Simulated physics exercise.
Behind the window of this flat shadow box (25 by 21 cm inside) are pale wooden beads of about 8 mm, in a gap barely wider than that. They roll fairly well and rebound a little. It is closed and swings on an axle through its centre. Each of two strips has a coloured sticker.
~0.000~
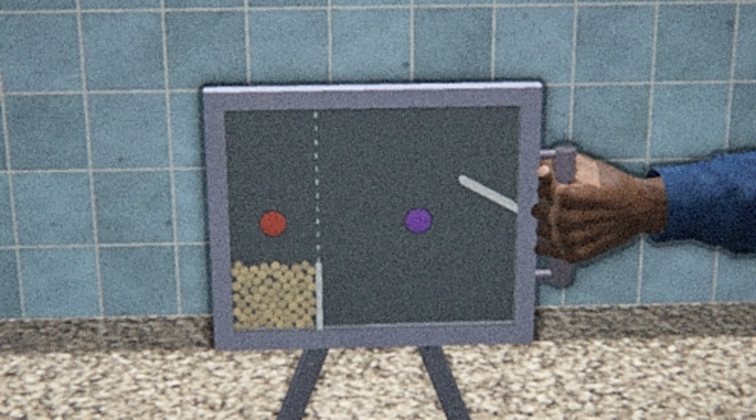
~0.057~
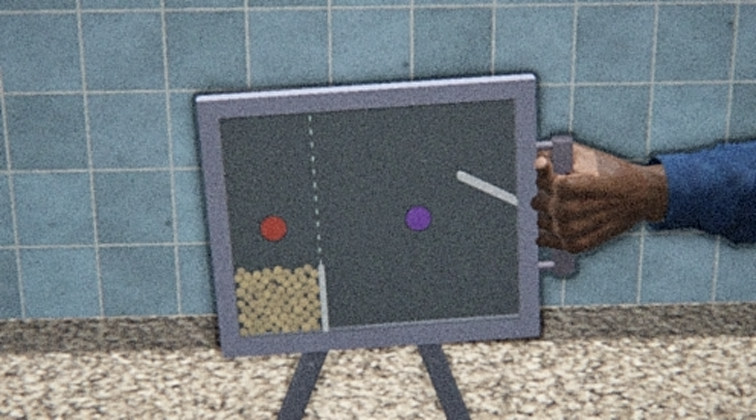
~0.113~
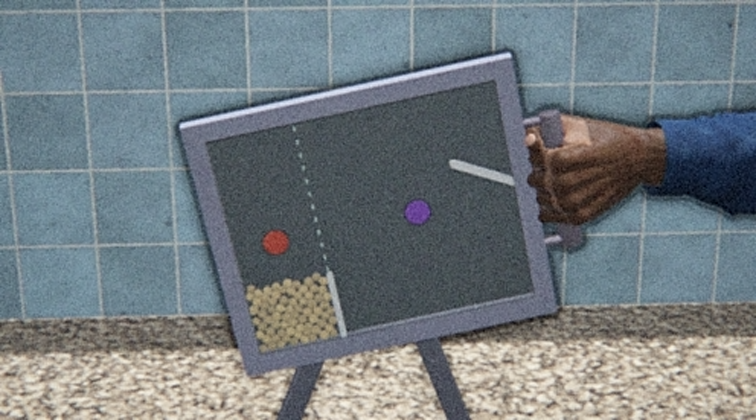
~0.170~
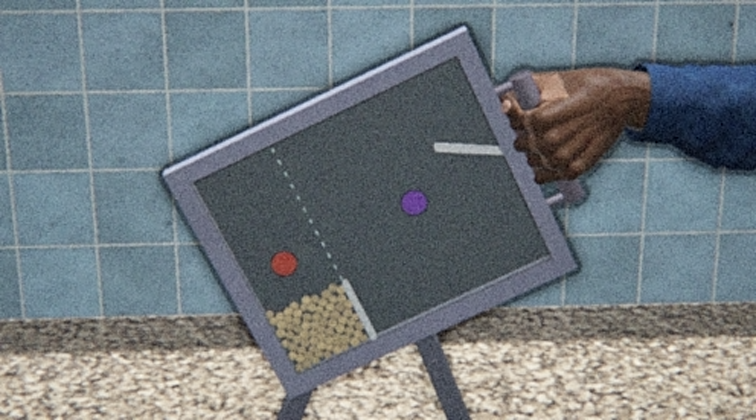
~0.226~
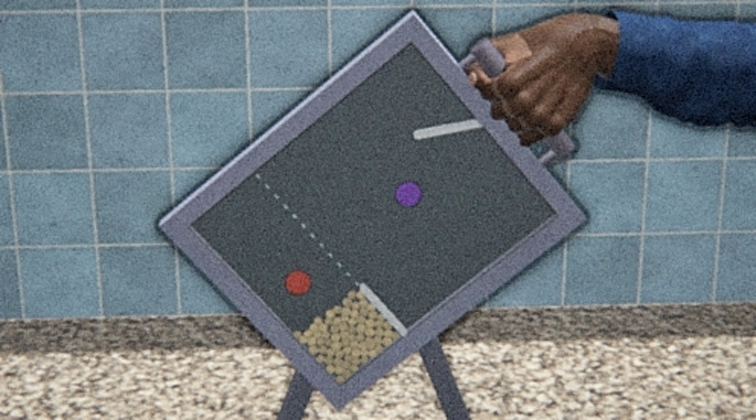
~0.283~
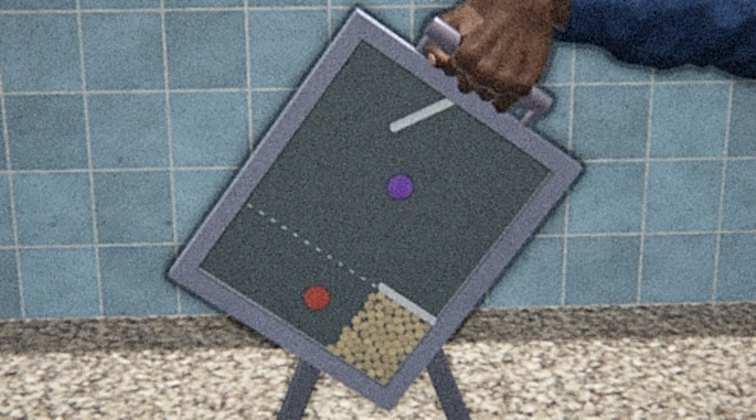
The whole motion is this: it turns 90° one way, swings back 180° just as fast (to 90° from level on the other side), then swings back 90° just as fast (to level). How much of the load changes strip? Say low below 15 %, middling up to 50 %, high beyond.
Answer: High.
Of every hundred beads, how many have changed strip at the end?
Roughly 65 per cent.
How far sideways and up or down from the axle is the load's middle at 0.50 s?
About 7 cm right and 10 cm below.
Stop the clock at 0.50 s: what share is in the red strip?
About 100 per cent.
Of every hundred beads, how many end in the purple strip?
Roughly 65 per cent.
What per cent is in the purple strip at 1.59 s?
Roughly 65 per cent.
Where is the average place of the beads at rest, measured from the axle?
About 4 cm right and 8 cm below.
After 0.50 s, it stands 90° anticlockwise; the beads' middle is 7 cm right of and 10 cm below the centre; red 100 %; 0 % have changed strip.
After 1.59 s, it stands 45° clockwise; the beads' middle is 1 cm left of and 7 cm below the centre; red 35 %, purple 65 %; 65 % have changed strip.
After 1.84 s, it stands level; the beads' middle is 4 cm right of and 7 cm below the centre; red 35 %, purple 65 %; 65 % have changed strip.
At rest by 2.4 s, it stands level; red 35 %, purple 65 %; 65 % have changed strip.
